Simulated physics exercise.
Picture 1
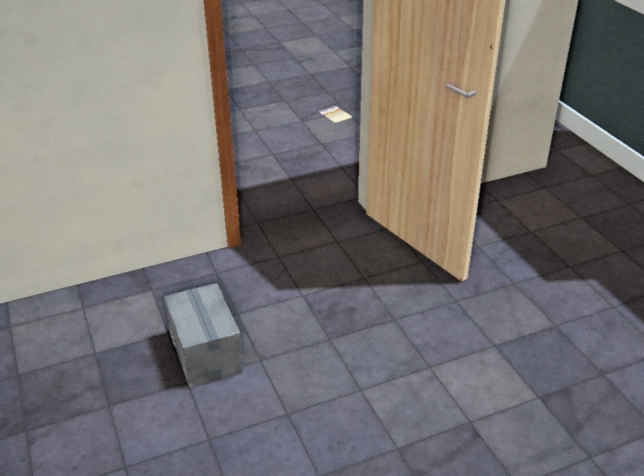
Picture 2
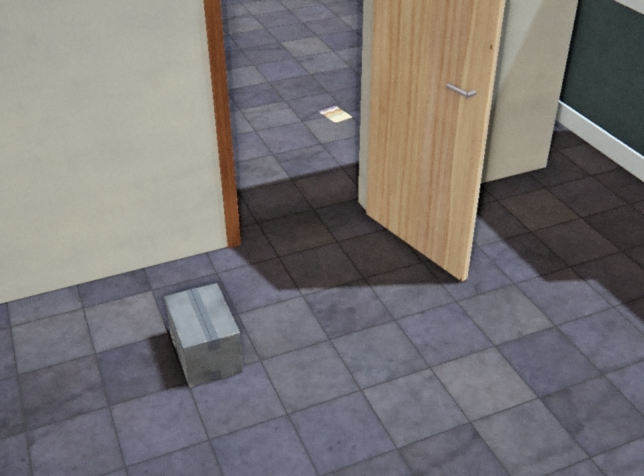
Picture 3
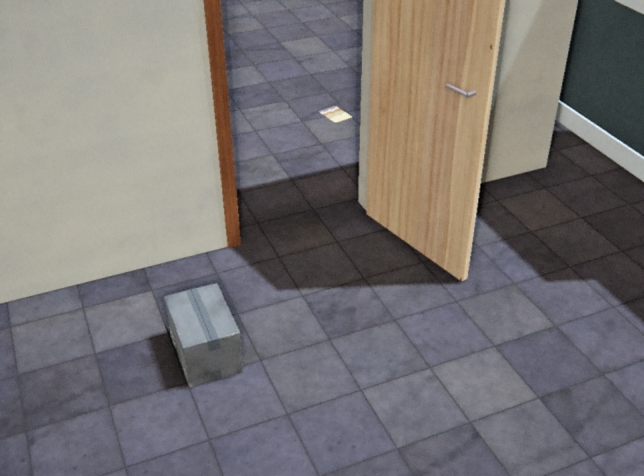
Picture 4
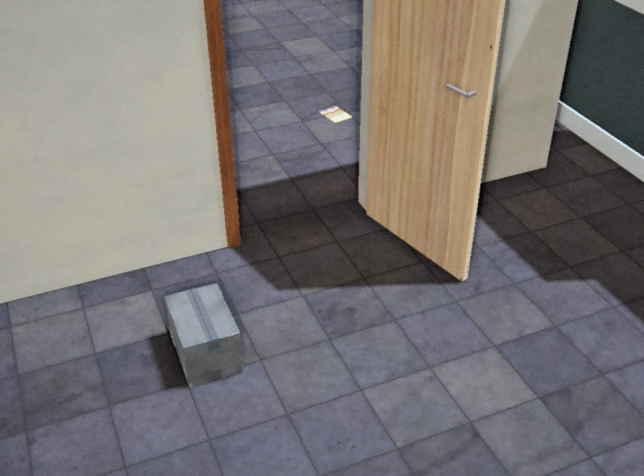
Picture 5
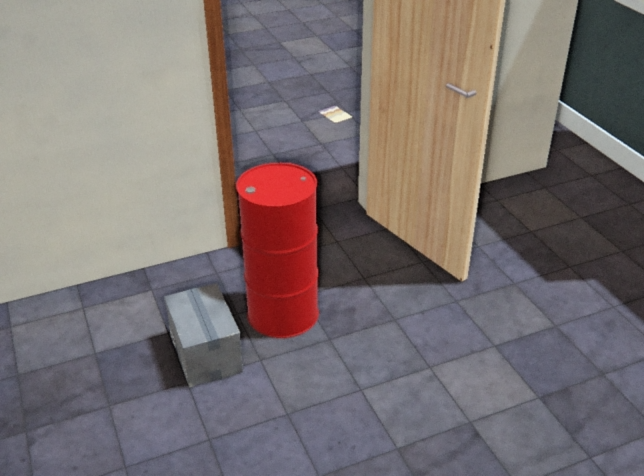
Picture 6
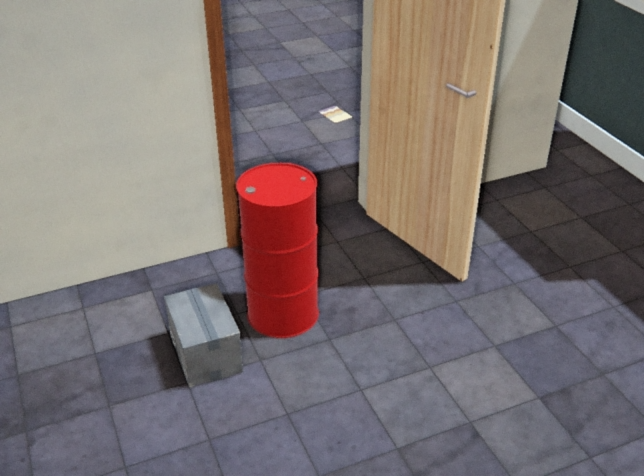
A red drum appears beside the grey parcel near the open door, which stays still.
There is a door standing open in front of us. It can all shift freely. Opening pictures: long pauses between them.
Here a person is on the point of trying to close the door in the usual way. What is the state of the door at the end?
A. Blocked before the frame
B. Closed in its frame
B.
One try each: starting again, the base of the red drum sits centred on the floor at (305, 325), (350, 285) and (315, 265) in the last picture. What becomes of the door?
The door finishes its swing the first time, is obstructed the second time and is obstructed the third time.
Then, 0.60 s on from there, door at 87°.
Then, 1.10 s on from there, door at 61°.
Then, 1.50 s on from there, door at 39°.
Then, 2.00 s on from there, door at 11°.
In the end, door at 0°; both unmoved. At the end, from the last picture's camera, red drum near (280, 253).
